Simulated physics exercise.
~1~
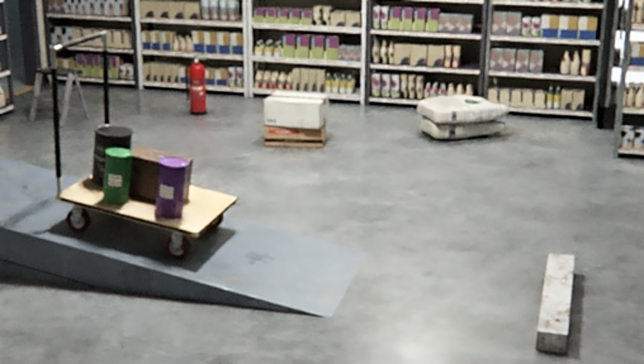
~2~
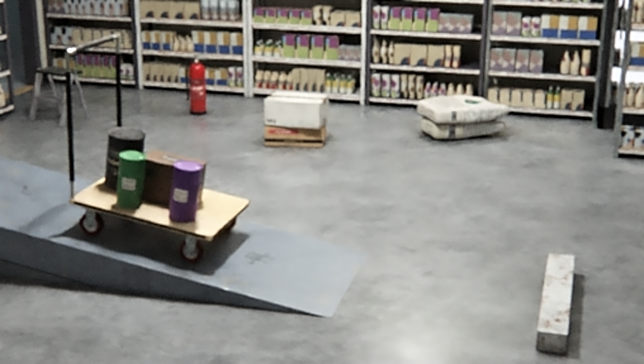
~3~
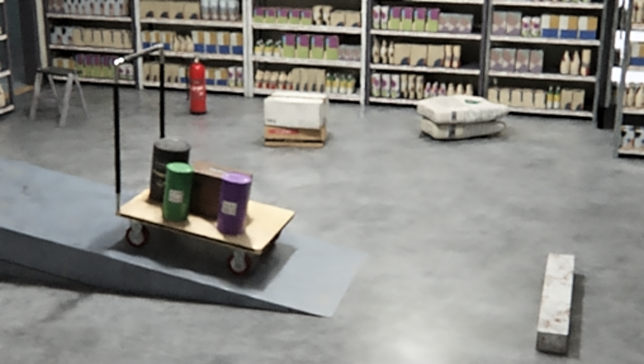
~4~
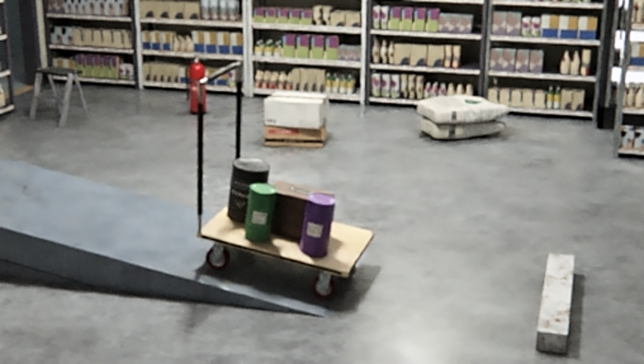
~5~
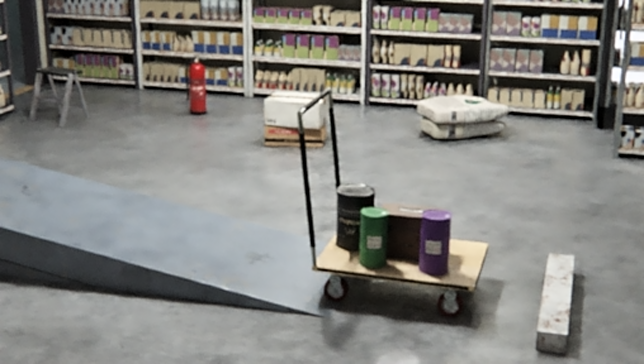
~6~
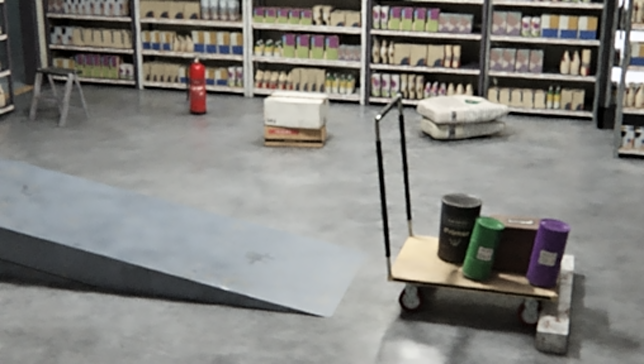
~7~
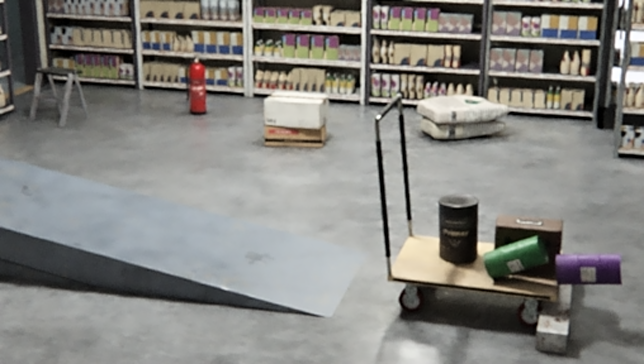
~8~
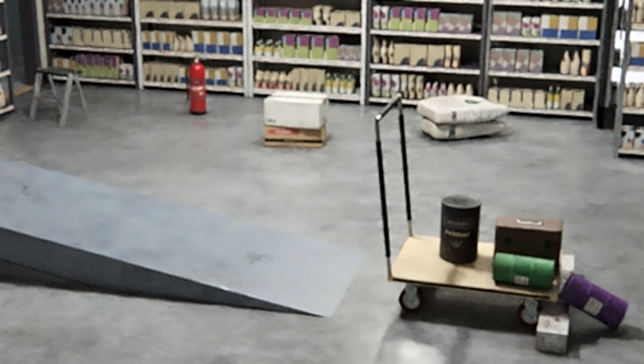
To begin with, a flat trolley carrying a black pail, a green canister, a brown toolbox and a purple canister rolls rightward down a ramp in a storeroom lined with shelves. It leaves the slope and crosses the level floor, its load still standing. The trolley then stops against a low kerb, and the green and purple canisters tilt forward. Both topple, the purple one pitching over the front edge. At the end, the purple canister lies tipped beyond the kerb, the green one rests on its side on the deck, and the toolbox and black pail remain upright aboard.
